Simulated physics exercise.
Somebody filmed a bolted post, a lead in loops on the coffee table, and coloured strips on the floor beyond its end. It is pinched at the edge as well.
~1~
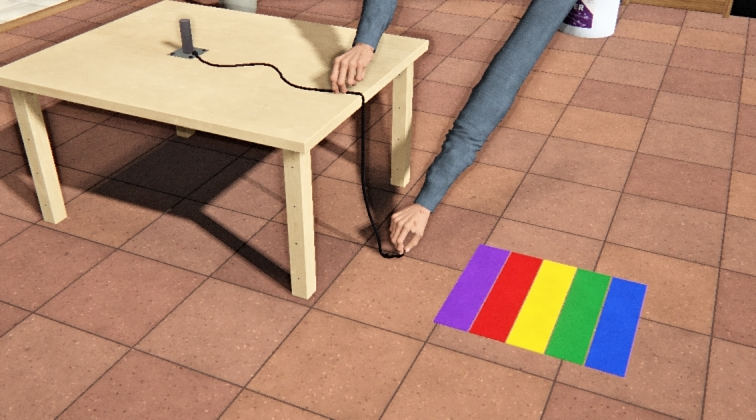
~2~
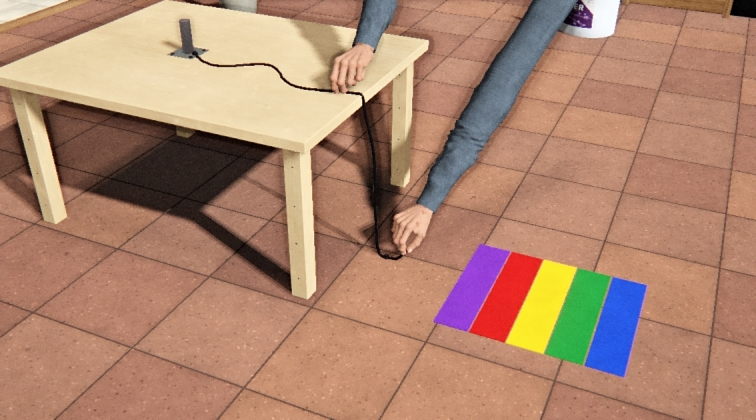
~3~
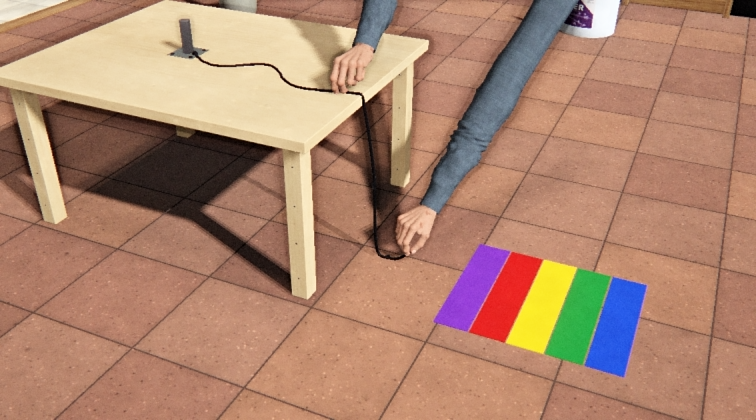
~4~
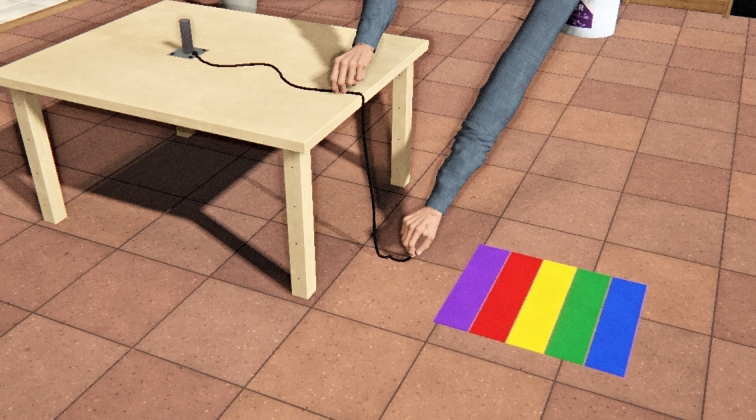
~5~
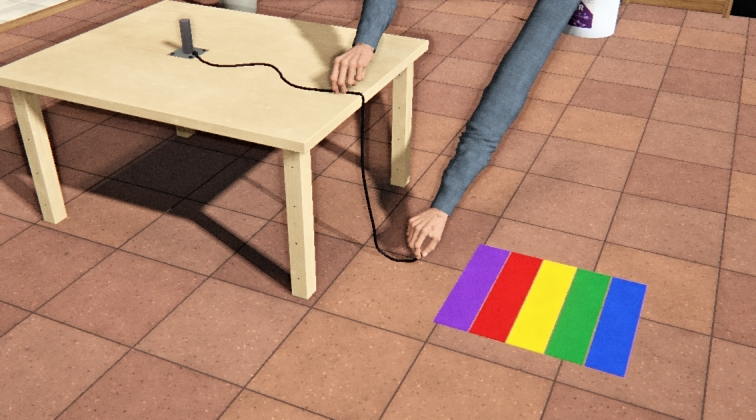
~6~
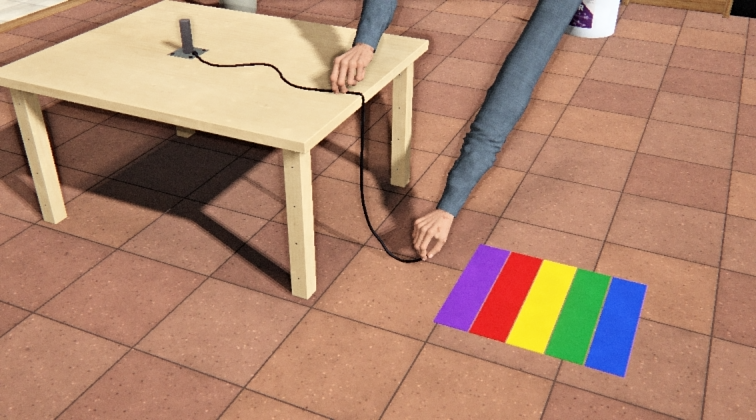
Two hands in blue-grey sleeves hold a black cord at a pale wooden coffee table on reddish-brown floor tiles, seen from above at an angle. One hand pinches the cord at the table's edge, while purple, red, yellow, green and blue strips lie on the floor at right. The lower hand draws the cord's hanging end slightly rightward, towards the strips, while the upper hand and the view stay still.
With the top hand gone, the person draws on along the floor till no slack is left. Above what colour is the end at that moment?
The yellow one.
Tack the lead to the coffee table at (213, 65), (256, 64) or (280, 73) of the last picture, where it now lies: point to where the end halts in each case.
In that order: (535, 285), (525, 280) and (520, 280).
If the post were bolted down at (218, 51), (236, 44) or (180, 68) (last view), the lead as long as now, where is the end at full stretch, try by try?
In that order: (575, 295), (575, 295) and (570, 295).
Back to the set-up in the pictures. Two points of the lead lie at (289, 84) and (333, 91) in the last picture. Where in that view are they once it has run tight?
The first at (318, 84), the second at (361, 96).
Early on, end near (483, 271); over purple.
Midway, end near (520, 281); over red.
At the end of the slack, end near (544, 287); over yellow. It halts on the yellow strip.
